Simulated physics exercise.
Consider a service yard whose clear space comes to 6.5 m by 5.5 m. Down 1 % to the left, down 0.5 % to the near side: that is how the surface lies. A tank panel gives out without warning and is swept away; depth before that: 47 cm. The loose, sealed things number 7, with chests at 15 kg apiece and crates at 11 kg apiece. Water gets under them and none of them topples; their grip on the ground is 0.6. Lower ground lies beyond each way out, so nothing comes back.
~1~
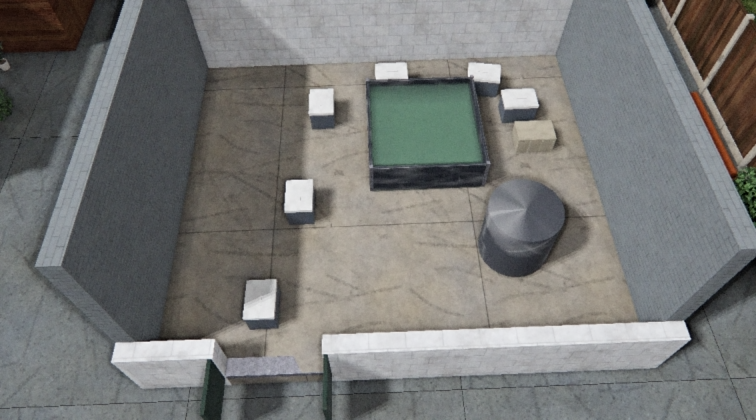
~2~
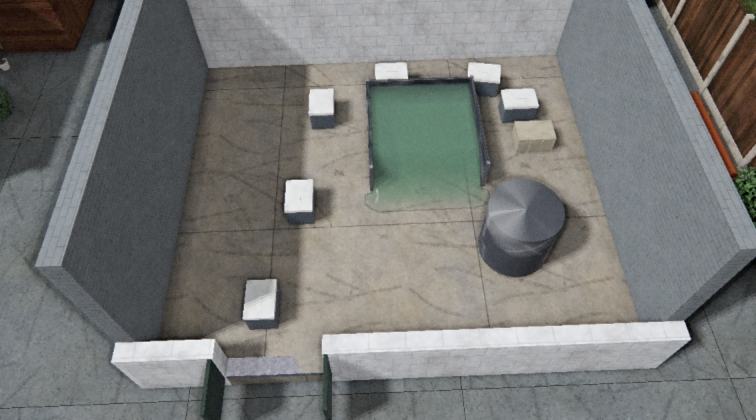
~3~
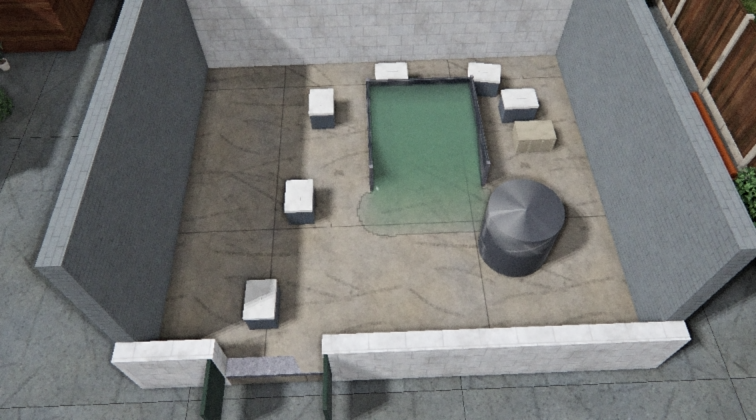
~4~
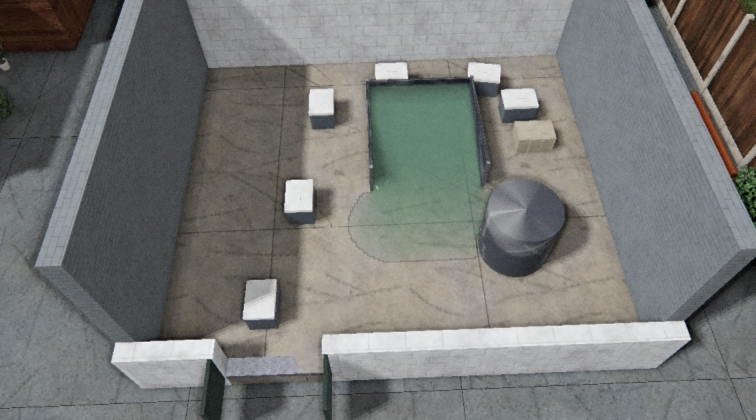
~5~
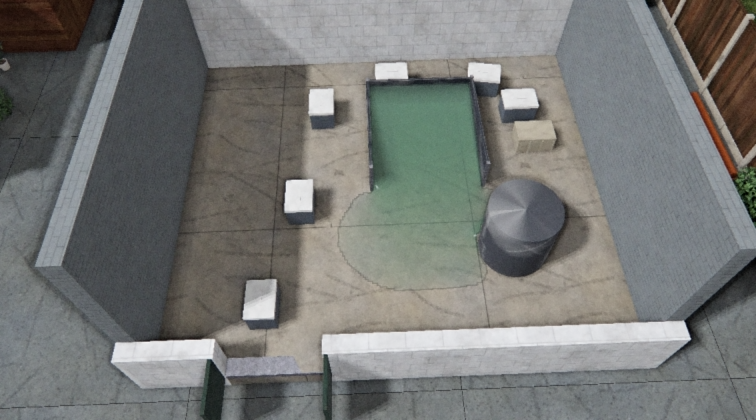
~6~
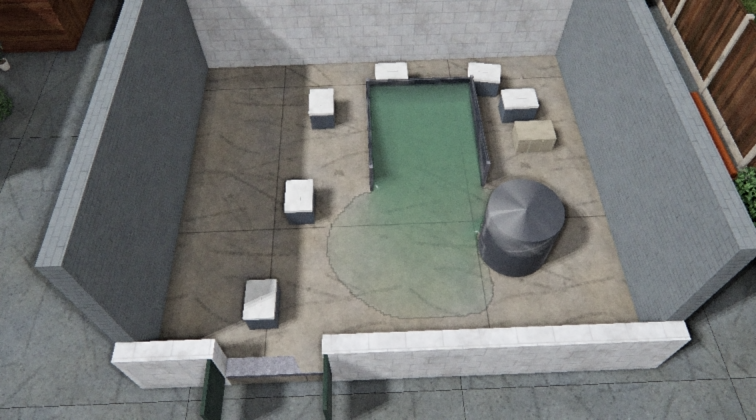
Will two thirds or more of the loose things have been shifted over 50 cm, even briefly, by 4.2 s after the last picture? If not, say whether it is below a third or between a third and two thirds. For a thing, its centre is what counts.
I expect that share to be quite small, below a third.
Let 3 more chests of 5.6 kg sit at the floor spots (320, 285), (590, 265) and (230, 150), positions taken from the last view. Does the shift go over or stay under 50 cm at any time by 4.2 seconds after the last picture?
Going through them, I'd say exceeds it, exceeds it and finally falls short.
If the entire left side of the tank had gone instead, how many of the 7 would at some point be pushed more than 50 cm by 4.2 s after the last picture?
So the tally would be 3.
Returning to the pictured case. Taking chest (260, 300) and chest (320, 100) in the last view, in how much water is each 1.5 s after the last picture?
I'd estimate 5 cm for the first and 0 cm for the second.
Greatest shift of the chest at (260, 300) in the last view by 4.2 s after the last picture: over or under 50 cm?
Beyond the mark.
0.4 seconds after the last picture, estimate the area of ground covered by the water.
Near 10.0 m2 in all.
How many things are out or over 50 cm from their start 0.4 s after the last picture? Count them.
0.
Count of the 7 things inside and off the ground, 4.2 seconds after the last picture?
At that instant the tally stands at 0.
Then, 0.4 s after the last picture 0 of 7 are over 50 cm from their spots; 0 afloat.
Then, 1.5 s after the last picture 0 of 7 are over 50 cm from their spots; 0 afloat.
Then, 2.8 s after the last picture 1 of 7 are over 50 cm from their spots; 1 afloat.
Then, 4.2 s after the last picture 1 of 7 are over 50 cm from their spots, and 1 have been at some point; 0 afloat.
